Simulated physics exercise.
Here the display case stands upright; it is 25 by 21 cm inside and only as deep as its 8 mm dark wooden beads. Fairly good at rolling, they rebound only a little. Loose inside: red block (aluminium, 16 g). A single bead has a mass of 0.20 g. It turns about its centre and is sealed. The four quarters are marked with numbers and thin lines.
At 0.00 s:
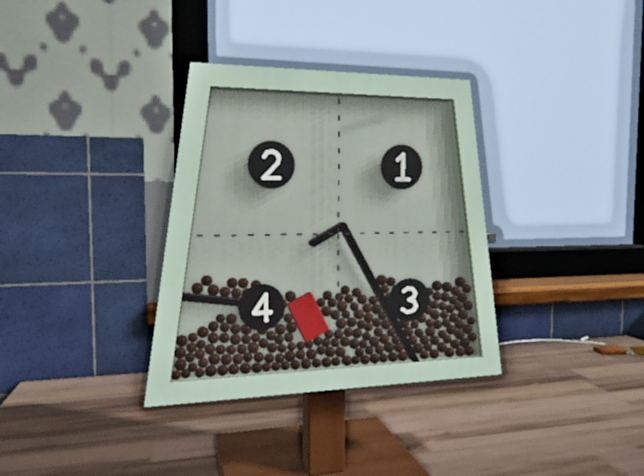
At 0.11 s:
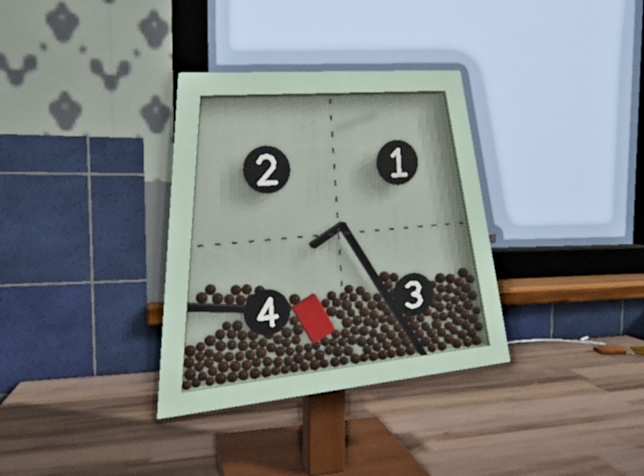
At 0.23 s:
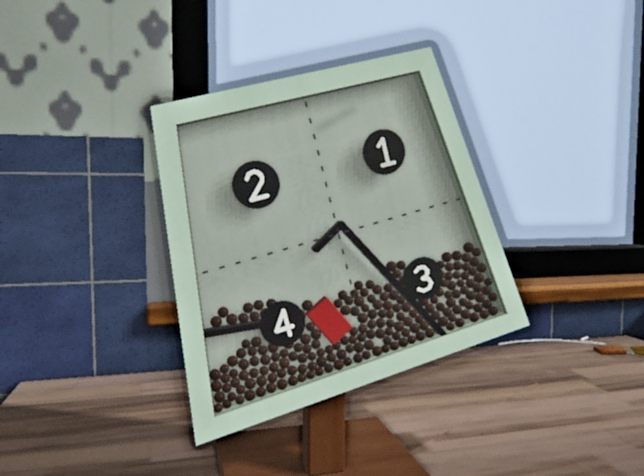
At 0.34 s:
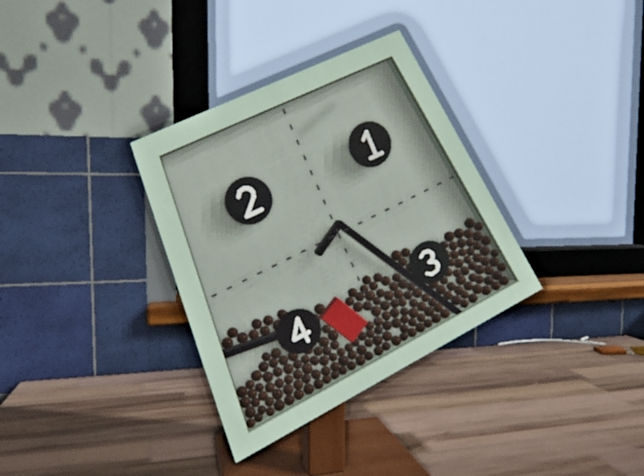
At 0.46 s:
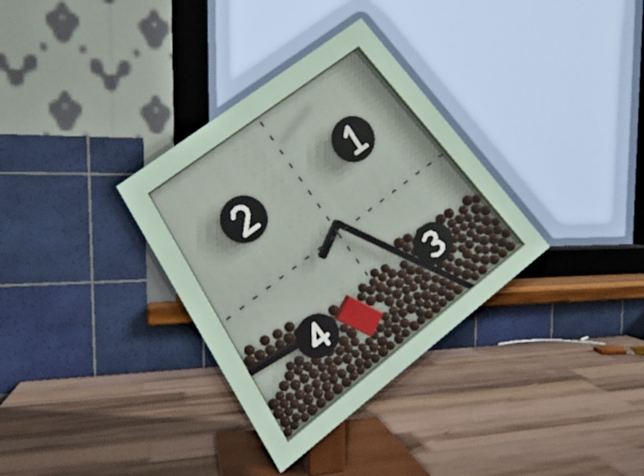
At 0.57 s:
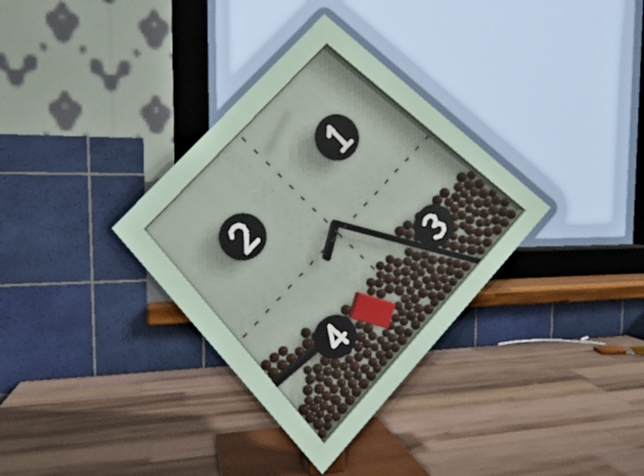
On a wooden counter, a square clear-fronted box of dark beads and a red block turns anticlockwise, its contents tilting with it.
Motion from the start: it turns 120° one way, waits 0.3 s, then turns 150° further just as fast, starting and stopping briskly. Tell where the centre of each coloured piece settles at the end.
I would say 1.
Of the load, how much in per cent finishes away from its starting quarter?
Some 80 per cent.
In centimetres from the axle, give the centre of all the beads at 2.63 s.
Offset: Approx. 5 cm right, 2 cm below.
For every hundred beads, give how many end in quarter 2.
Some 0 per cent.
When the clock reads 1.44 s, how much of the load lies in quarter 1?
Roughly 0 per cent of it.
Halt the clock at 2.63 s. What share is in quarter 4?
The share there is near 25 %.
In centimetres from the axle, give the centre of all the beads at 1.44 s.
Position estimate: Right 4 cm, below 6 cm.
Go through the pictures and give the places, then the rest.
Level; about 200 beads; load centre (340, 329); top bead (207, 281); red block (308, 317) tilted 64°; no. 1 (402, 167), no. 2 (272, 165), no. 3 (409, 300), no. 4 (262, 307), in the first frame.
Turned 4° anticlockwise; load centre (347, 328); top bead (463, 273), in the second frame.
Turned 15° anticlockwise; load centre (363, 323); top bead (468, 247); wall ends (316, 249), (285, 320), in the third frame.
Turned 25° anticlockwise; load centre (378, 316); top bead (470, 223); red block (344, 320) tilted 39°, in the fourth frame.
Turned 36° anticlockwise; load centre (391, 306); top bead (477, 199), in the fifth frame.
Turned 46° anticlockwise; load centre (402, 295); top bead (471, 175); red block (372, 310) tilted 18°; no. 1 (337, 138), no. 2 (243, 237), no. 3 (434, 226), no. 4 (335, 337), in the sixth frame.
After 1.44 s, it stands 120° anticlockwise; the beads' middle is 4 cm right of and 6 cm below the centre; no. 2, 50 %, no. 4, 50 %; red block in no. 4.
After 2.63 s, it has come round 195° anticlockwise; the beads' middle is 5 cm right of and 2 cm below the centre; no. 1, 15 %, no. 2, 55 %, no. 4, 25 %; red block in no. 1.
After 3.52 s, it has come round 270° anticlockwise; the beads' middle is 2 cm right of and 5 cm below the centre; no. 1, 55 %, no. 2, 5 %, no. 3, 35 %, no. 4, 5 %; red block in no. 1.
Settled by 4.7 s, it has come round 270° anticlockwise; no. 1, 50 %, no. 2, 0 %, no. 3, 50 %, no. 4, 0 %; red block in no. 1.
